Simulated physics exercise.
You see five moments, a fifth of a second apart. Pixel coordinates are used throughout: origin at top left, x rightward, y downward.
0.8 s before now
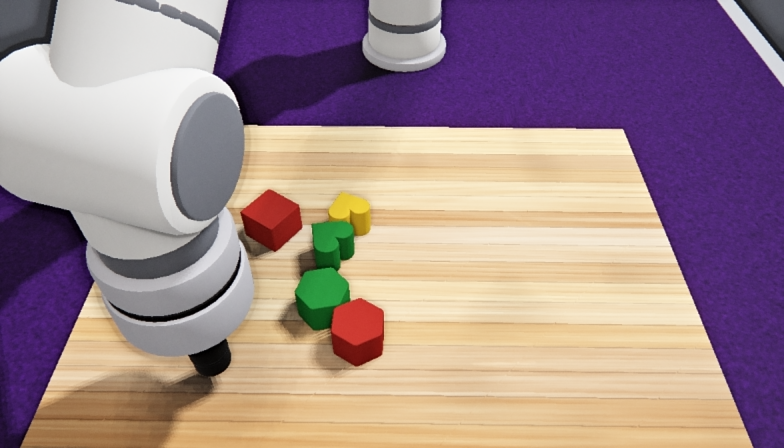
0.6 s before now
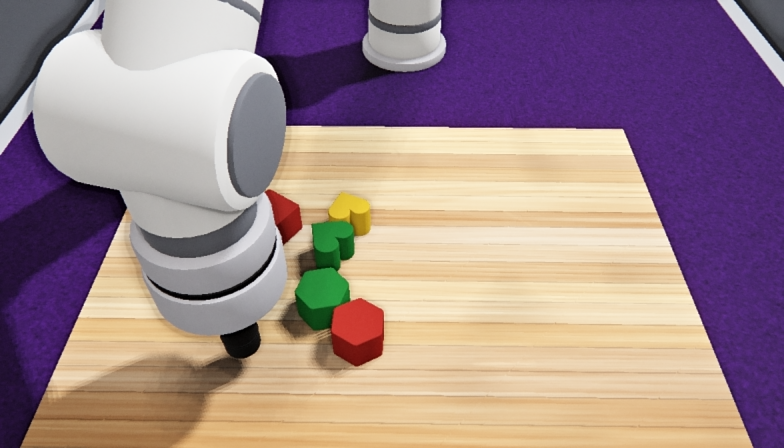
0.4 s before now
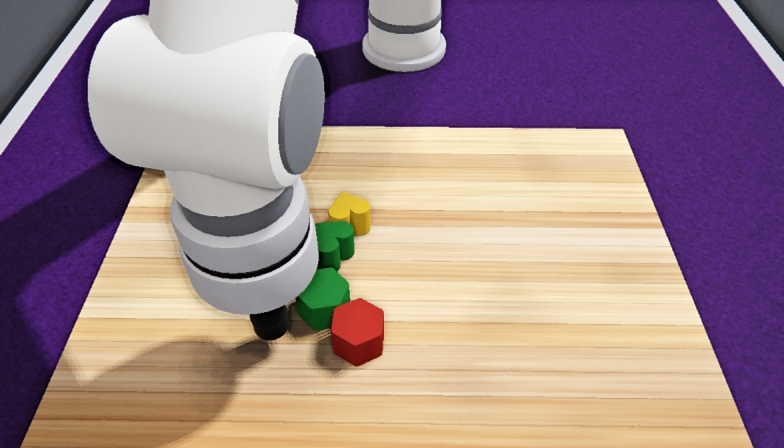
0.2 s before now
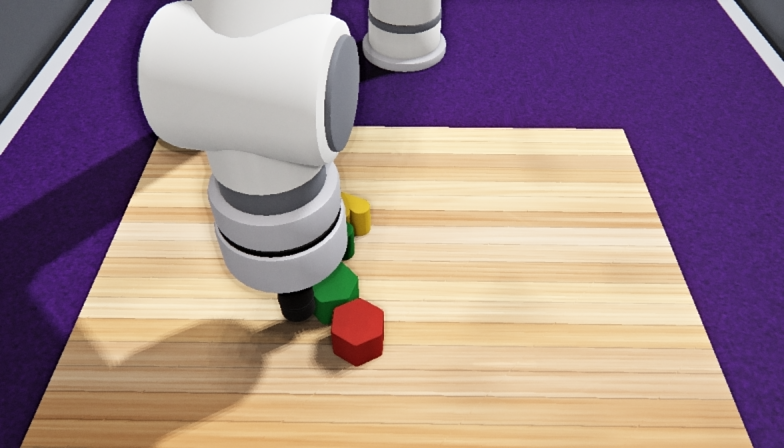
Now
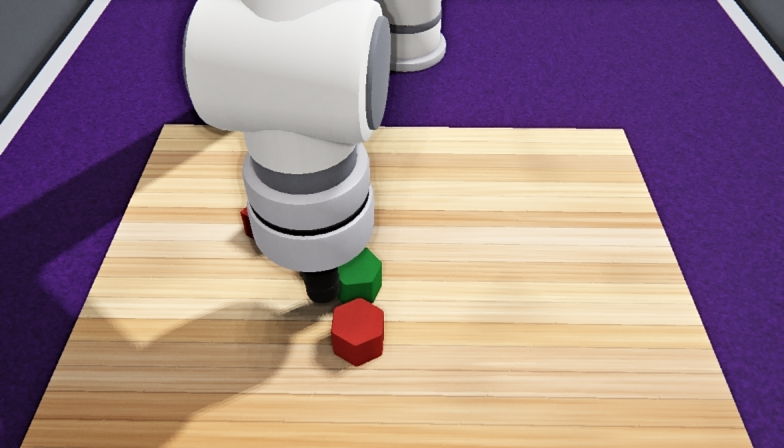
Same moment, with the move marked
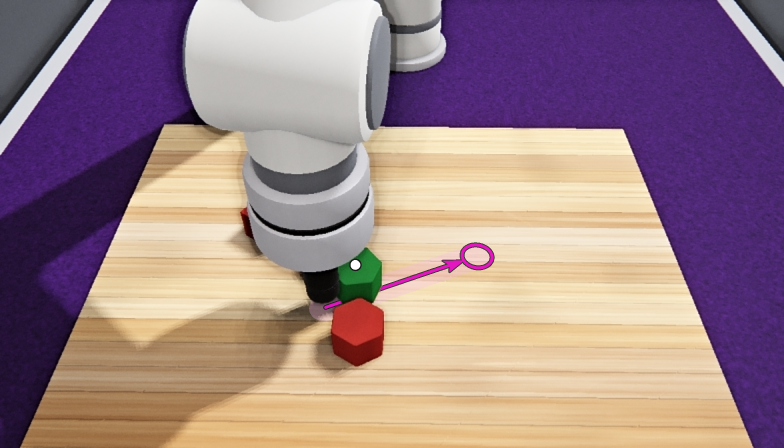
A white robot arm swept across the wooden board from the left, its black tip nudging the green hexagon a short way right and away from the viewer, while the red hexagon stayed put.
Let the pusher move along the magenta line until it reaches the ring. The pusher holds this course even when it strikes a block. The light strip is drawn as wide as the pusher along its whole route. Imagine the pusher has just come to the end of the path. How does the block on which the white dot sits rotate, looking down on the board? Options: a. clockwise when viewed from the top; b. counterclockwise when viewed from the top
The correct letter is b.
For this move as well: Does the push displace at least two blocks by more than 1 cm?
The answer is no.
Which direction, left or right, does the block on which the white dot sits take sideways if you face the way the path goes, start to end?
The left-hand side.
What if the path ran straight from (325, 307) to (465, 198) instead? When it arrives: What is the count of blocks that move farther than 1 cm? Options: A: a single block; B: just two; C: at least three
I choose A.
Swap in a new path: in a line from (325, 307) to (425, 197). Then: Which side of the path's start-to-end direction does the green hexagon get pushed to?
It will end up to the right.
Drawn move, in a line from (325, 307) to (477, 256); the dot is on the green hexagon.
On the path given first. One third of the way, pusher (379, 273); green hexagon (399, 240), turned 35° anticlockwise.
Two thirds of the way, pusher (431, 256); green hexagon (426, 219), turned 85° anticlockwise.
At the end, pusher (480, 240); green hexagon (431, 216), turned 105° anticlockwise; red hexagon still.
